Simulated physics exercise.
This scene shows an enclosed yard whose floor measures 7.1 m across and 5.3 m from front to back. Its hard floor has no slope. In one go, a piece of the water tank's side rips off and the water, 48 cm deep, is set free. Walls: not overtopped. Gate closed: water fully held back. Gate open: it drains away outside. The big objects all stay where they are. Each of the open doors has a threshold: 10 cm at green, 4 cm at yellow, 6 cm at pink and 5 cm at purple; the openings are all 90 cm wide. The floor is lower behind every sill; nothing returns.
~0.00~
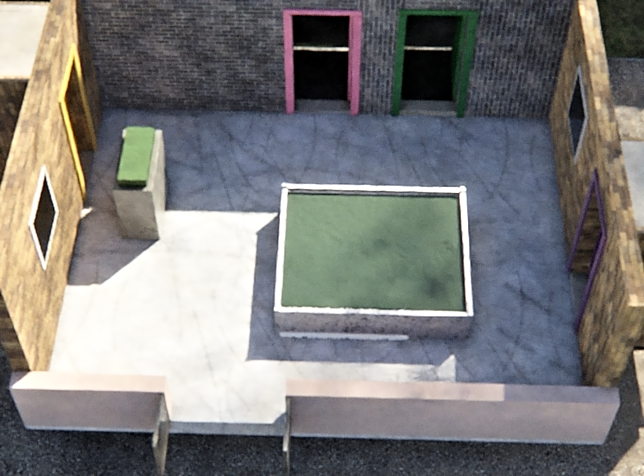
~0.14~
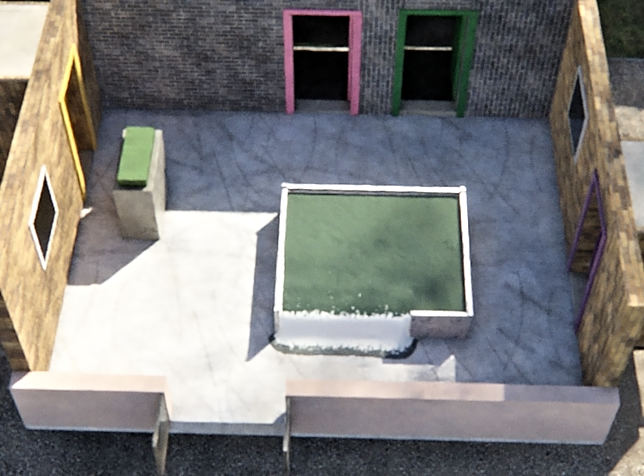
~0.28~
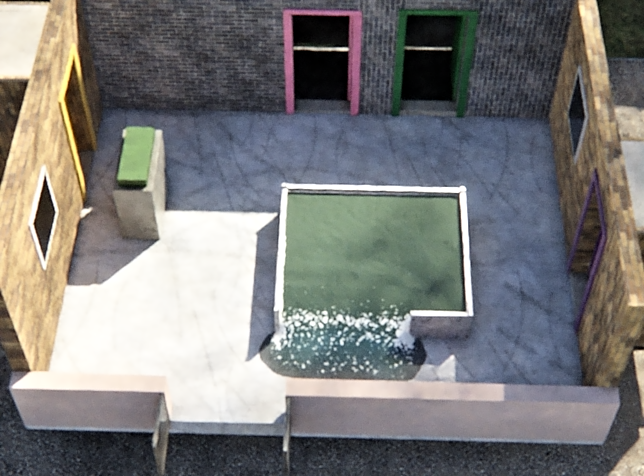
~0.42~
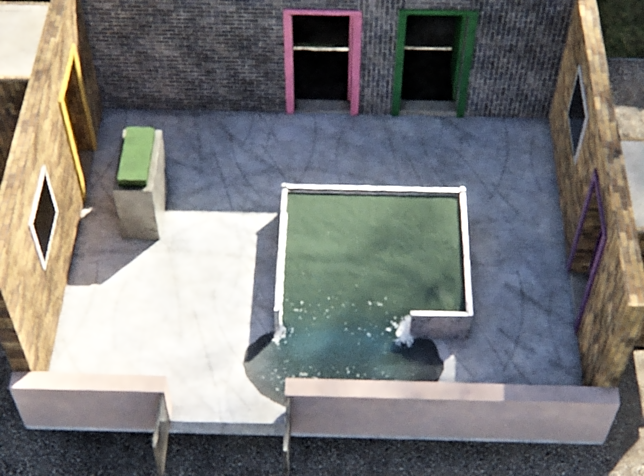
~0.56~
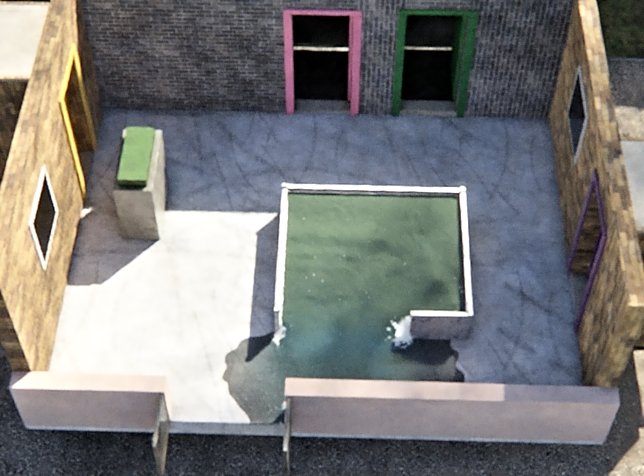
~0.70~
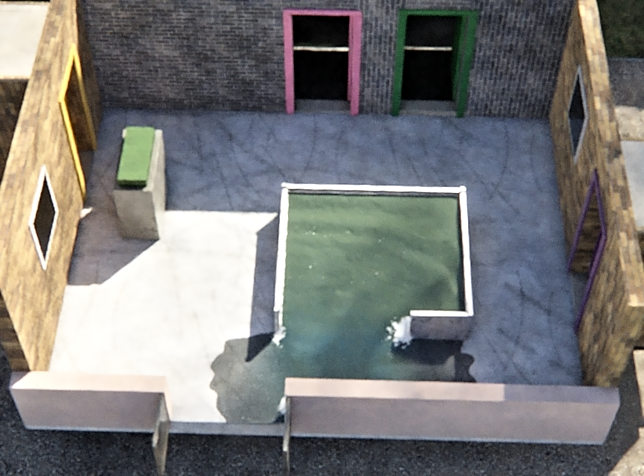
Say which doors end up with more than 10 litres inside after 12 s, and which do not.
Green door not more than 10 litres inside, yellow door not more than 10 litres inside, pink door not more than 10 litres inside, purple door more than 10 litres inside.
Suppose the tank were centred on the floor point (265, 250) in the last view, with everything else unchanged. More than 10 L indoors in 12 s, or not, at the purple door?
Against the limit, the purple door gets no more than that.
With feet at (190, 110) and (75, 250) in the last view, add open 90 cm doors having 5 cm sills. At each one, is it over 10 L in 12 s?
Well, the first one ends up on the low side, the second one on the low side.
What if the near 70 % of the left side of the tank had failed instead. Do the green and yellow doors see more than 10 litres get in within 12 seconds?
Green: Within the limit; yellow: Exceeding the limit.
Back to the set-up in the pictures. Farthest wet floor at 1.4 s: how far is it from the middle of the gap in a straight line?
Roughly 3.0 metres out.
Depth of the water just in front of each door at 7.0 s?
Centimetres: Green 8 / yellow 5 / pink 3 / purple 7.
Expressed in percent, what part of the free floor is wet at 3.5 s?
Some 40 per cent of the floor is wet.
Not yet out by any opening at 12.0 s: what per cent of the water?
I'd put it at some 72 percent still there.
After 1.4 s water covers 15 % of the floor and is deepest (40 cm) near (347, 397); green door not reached, yellow door not reached, pink door not reached, purple door not reached.
After 2.2 s water covers 25 % of the floor and is deepest (35 cm) near (333, 396); green door not reached, yellow door not reached, pink door not reached, purple door not reached.
After 3.5 s water covers 40 % of the floor and is deepest (22 cm) near (568, 415); green door not reached, yellow door not reached, pink door not reached, purple door 11 cm at the sill, 16 L in.
After 7.0 s water covers 75 % of the floor and is deepest (12 cm) near (582, 415); green door 8 cm at the sill, 0 L in, yellow door 5 cm at the sill, 0 L in, pink door 3 cm at the sill, 0 L in, purple door 7 cm at the sill, 49 L in.
After 12.0 s water covers 100 % of the floor and is deepest (8 cm) near (250, 117); green door 5 cm at the sill, 0 L in, yellow door 4 cm at the sill, 1 L in, pink door 5 cm at the sill, 0 L in, purple door 5 cm at the sill, 54 L in.
